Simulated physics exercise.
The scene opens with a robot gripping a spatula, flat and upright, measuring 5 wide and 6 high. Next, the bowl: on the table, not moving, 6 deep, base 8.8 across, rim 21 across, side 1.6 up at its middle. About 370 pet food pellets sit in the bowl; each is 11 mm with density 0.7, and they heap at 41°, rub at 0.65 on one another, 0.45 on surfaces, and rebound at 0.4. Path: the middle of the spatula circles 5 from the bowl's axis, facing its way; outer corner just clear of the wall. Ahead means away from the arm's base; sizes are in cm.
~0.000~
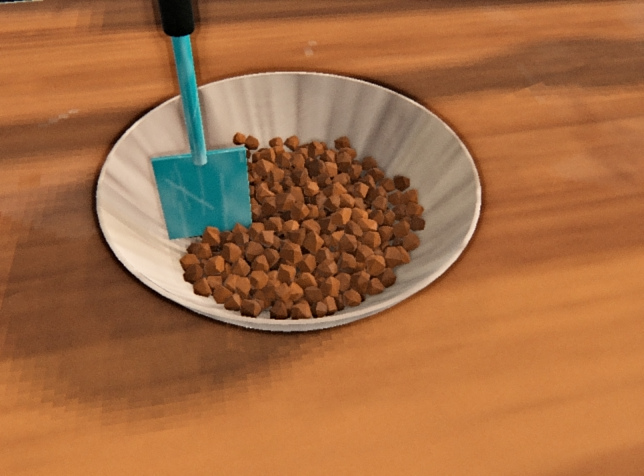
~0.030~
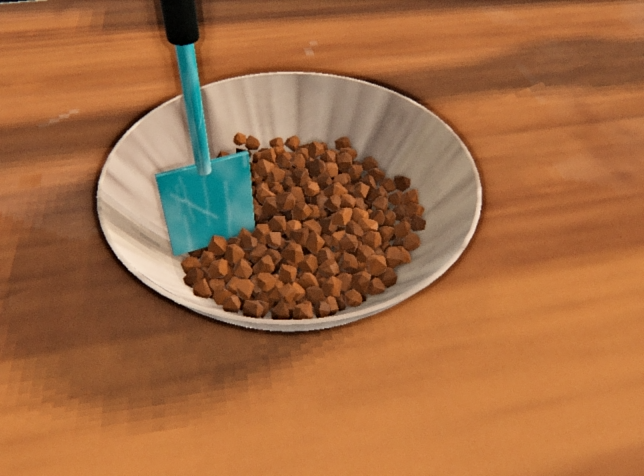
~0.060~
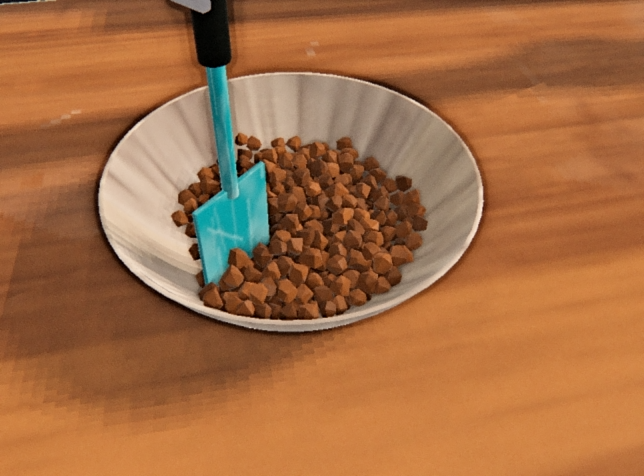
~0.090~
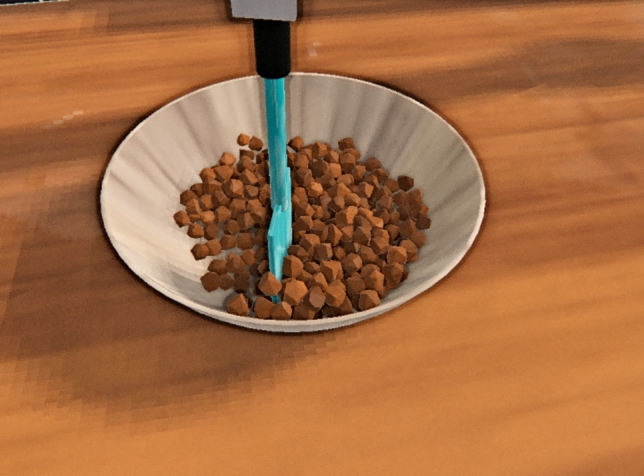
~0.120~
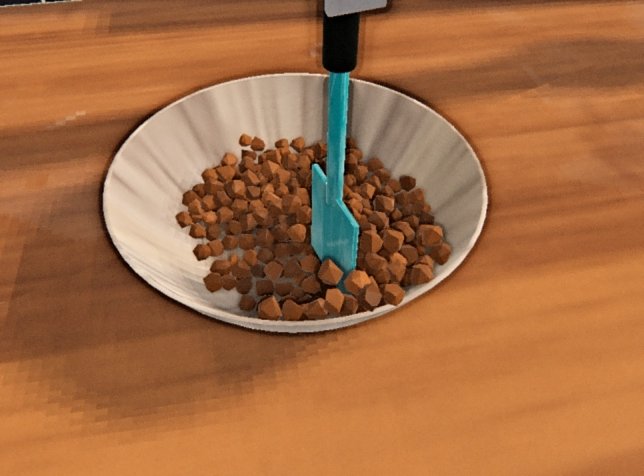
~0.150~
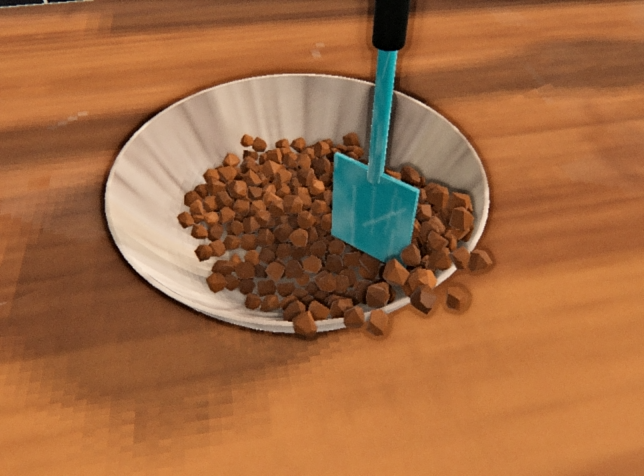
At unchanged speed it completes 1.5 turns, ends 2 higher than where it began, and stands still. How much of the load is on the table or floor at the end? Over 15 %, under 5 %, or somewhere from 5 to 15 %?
Over 15 %.
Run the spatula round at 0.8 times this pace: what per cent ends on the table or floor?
Roughly 20 per cent.
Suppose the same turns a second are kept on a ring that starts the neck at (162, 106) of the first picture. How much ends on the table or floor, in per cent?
It comes to around 0 percent.
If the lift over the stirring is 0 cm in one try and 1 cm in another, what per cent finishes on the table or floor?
I'd reckon around 50 and 35 per cent.
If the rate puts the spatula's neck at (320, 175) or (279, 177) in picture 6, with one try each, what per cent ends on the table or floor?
First try: About 10 %; second try: About 5 %.
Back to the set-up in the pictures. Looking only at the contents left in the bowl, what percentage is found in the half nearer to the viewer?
It comes to near 50 percent.
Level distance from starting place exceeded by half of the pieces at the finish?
About 4 centimetres.
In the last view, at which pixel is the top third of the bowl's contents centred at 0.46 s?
Near (262, 203).
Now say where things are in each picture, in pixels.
The first frame shows spatula neck at (195, 131), 0° round; upper third of the load around (296, 203), from x 180 to 415, top at y 140; 372 in the bowl.
The second frame shows spatula neck at (199, 140), 12° round; upper third of the load around (293, 205), from x 180 to 420, top at y 140.
The third frame shows spatula neck at (227, 163), 40° round; upper third of the load around (299, 217), from x 180 to 420, top at y 140.
The fourth frame shows spatula neck at (278, 176), 71° round; upper third of the load around (318, 228), from x 180 to 425, top at y 140.
The fifth frame shows spatula neck at (335, 170), 101° round; upper third of the load around (355, 230), from x 185 to 440, top at y 140.
The sixth frame shows spatula neck at (378, 148), 131° round; upper third of the load around (384, 211), from x 185 to 480, top at y 140; 364 in the bowl, 8 in flight or on the tool.
By 0.30 s, 287° round, highest piece 11 above the table; 320 in the bowl, 18 on the table or floor, 34 in flight or on the tool.
By 0.46 s, 82° round, highest piece 10 above the table; 287 in the bowl, 70 on the table or floor, 15 in flight or on the tool.
By 0.74 s, 180° round, highest piece 4 above the table; 286 in the bowl, 86 on the table or floor.
By 1.44 s, 180° round, highest piece 4 above the table; 286 in the bowl, 86 on the table or floor.
Final count, 286 in the bowl, 86 on the table or floor. That is 23 % on the table or floor.
